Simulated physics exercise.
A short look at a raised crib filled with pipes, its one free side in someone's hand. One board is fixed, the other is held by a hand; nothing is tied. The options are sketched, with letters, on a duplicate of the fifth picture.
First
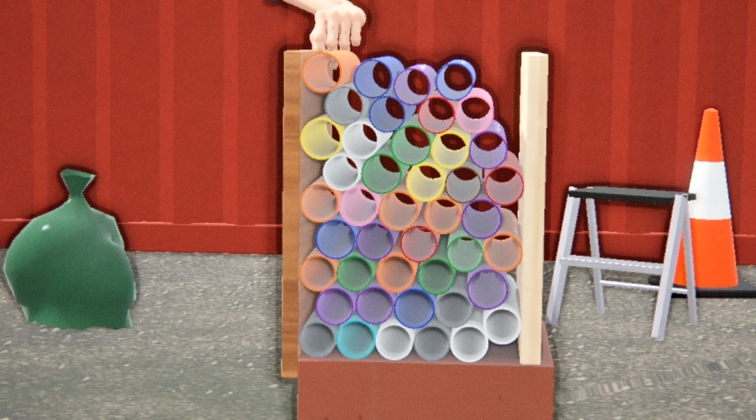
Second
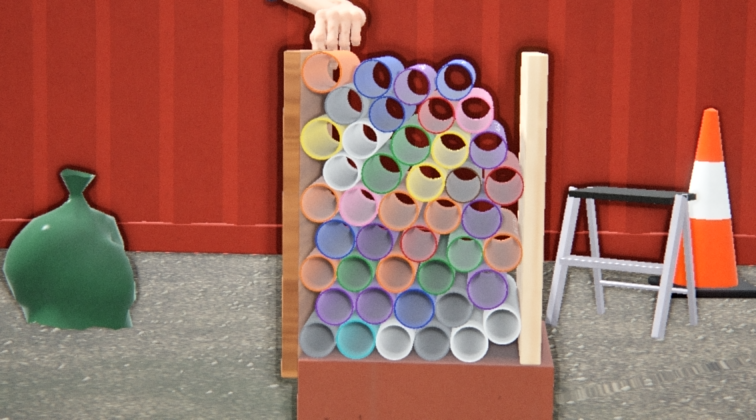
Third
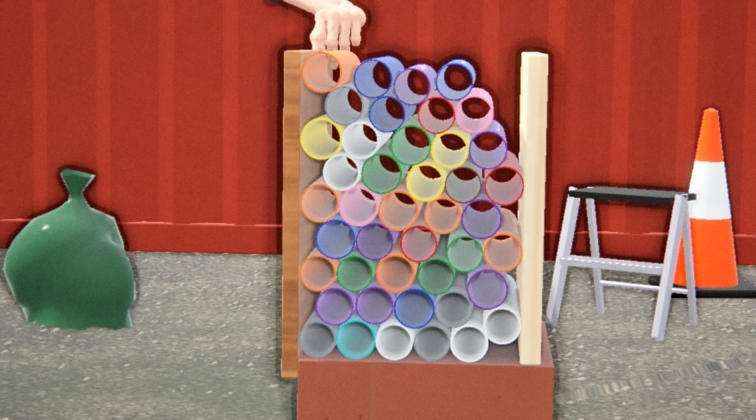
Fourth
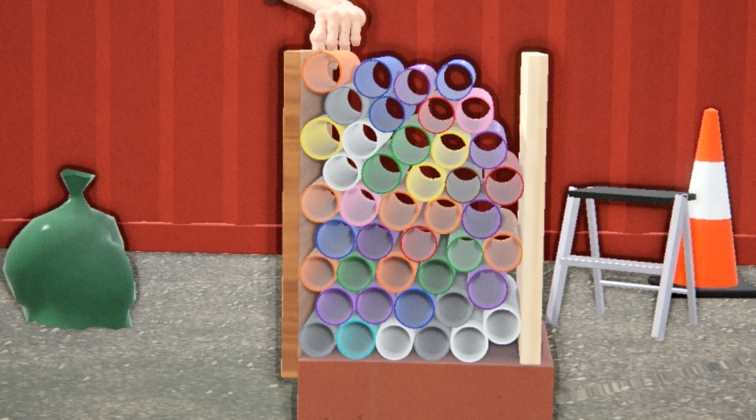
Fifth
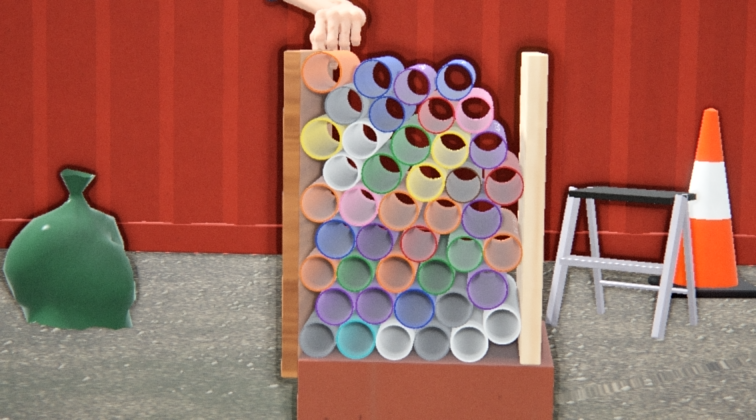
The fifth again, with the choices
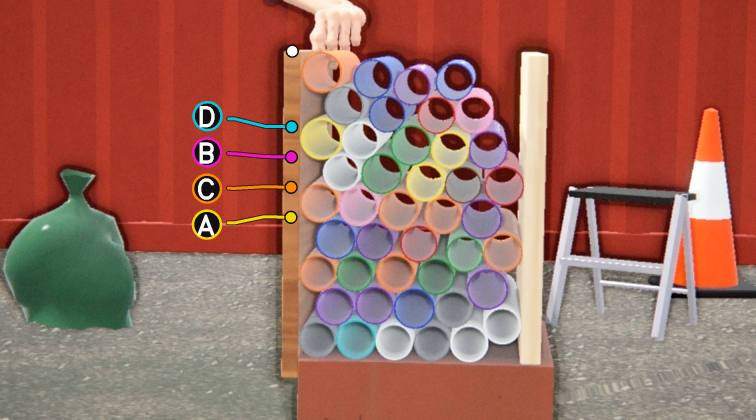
To begin with, a hand rests on top of the wooden board at the left of a brown crib stacked with colourful pipes, a pale post on its right. The hand keeps its place and the pipes stay still, with the green bag, trestle and orange-and-white cone unmoved alongside.
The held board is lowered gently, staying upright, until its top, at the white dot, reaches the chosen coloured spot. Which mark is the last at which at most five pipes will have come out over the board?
Mark A is as low as it can go.
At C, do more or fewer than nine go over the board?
At C, fewer than nine.
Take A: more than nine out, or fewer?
Fewer than nine.
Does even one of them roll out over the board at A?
Yes.
On the copy, A at (291, 217); B at (291, 157); C at (291, 187); D at (292, 127); the white dot at (292, 51).
On A. First, top of the board (301, 123).
Then, top of the board (300, 205).
Finally, top of the board (300, 217), four out over the board.
By contrast, B one out over the board; C three out over the board; D one out over the board.
